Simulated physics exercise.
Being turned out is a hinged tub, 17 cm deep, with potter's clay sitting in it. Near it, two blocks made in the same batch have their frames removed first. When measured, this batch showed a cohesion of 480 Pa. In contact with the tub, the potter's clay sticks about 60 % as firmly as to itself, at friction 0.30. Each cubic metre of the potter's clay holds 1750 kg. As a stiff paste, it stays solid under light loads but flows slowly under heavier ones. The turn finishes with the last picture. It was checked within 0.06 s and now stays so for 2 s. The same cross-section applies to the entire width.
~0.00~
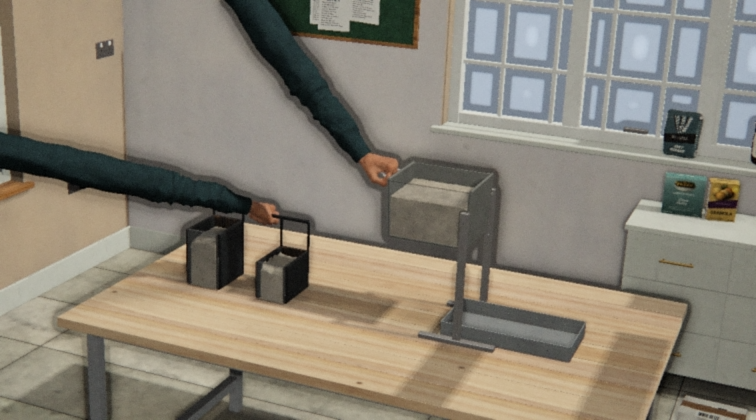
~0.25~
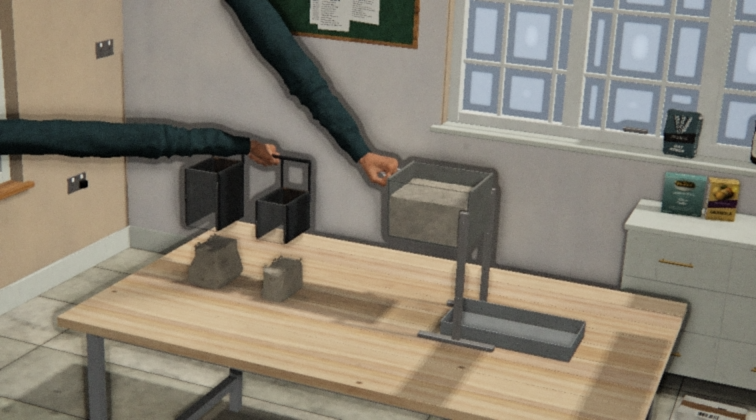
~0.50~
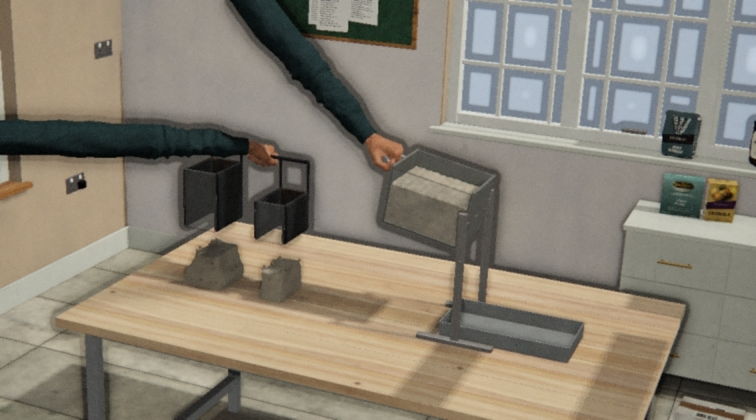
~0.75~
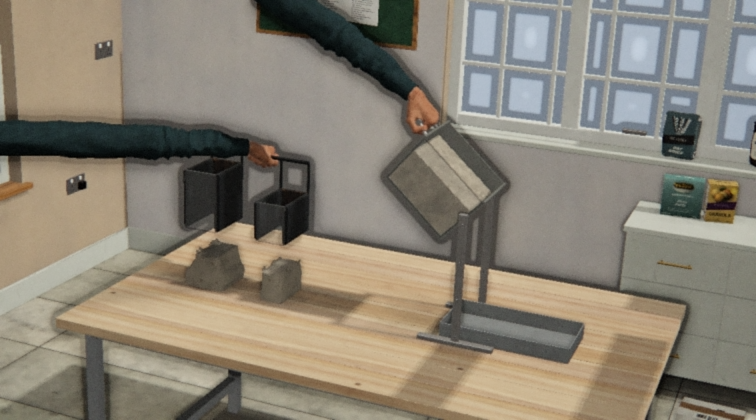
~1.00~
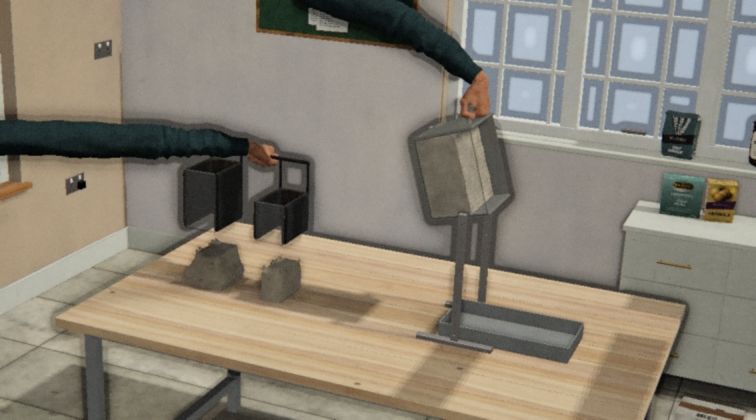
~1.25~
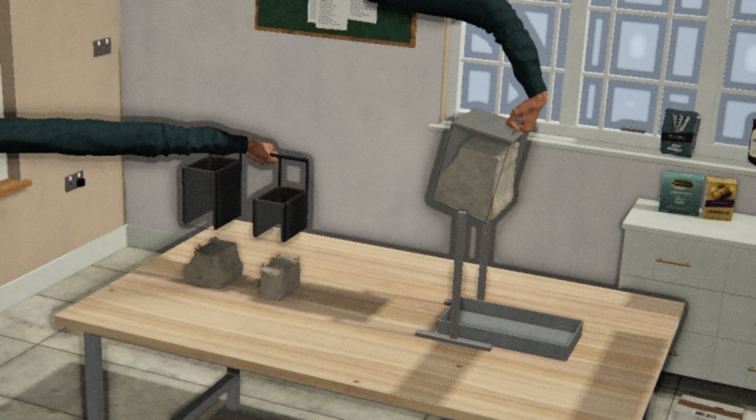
At first, two hands hold a pair of dark open casings around grey blocks on a table, beside a clay-filled tub on a stand. The casings lift away and the bared blocks slump a little, then the other hand swings the tub up and over to the right, the clay shifting inside it.
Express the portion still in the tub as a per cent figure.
I would say about 27 percent.
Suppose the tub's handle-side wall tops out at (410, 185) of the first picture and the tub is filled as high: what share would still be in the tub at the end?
Close to 40 per cent would still be in the tub.
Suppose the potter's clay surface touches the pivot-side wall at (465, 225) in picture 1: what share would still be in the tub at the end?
40 %.
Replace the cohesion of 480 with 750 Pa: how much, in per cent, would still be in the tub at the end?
It would come to about 35 %.
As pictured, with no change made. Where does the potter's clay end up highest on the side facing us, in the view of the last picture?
(440, 184).
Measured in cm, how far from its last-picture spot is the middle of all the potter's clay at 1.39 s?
Looks like around 9 cm to me.
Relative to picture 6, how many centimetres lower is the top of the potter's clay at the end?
12 cm.
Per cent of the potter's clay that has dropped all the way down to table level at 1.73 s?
60 %.
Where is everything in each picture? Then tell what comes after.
In the first frame, handle-side rim at (390, 180), tilt 0 degrees; crest of the potter's clay at (438, 203); block heights 16 cm, 11 cm (left to right).
In the second frame, handle-side rim at (390, 180), tilt 0 degrees; crest of the potter's clay at (437, 203); block heights 14 cm, 11 cm (left to right).
In the third frame, handle-side rim at (394, 167), tilt 10 degrees; crest of the potter's clay at (396, 185); block heights 12 cm, 10 cm (left to right).
In the fourth frame, handle-side rim at (426, 138), tilt 42 degrees; crest of the potter's clay at (417, 153); block heights 12 cm, 10 cm (left to right).
In the fifth frame, handle-side rim at (471, 130), tilt 74 degrees; crest of the potter's clay at (451, 136); block heights 12 cm, 10 cm (left to right).
In the sixth frame, handle-side rim at (511, 144), tilt 102 degrees; crest of the potter's clay at (464, 149); block heights 12 cm, 10 cm (left to right).
After 1.39 s, the tub is at 102 degrees and holds 56 %.
After 1.56 s, the tub is at 102 degrees and holds 35 %.
After 1.73 s, the tub is at 102 degrees and holds 31 %.
After 1.90 s, the tub is at 102 degrees and holds 27 %.
After 3.25 s, the tub is at 102 degrees and holds 27 %.
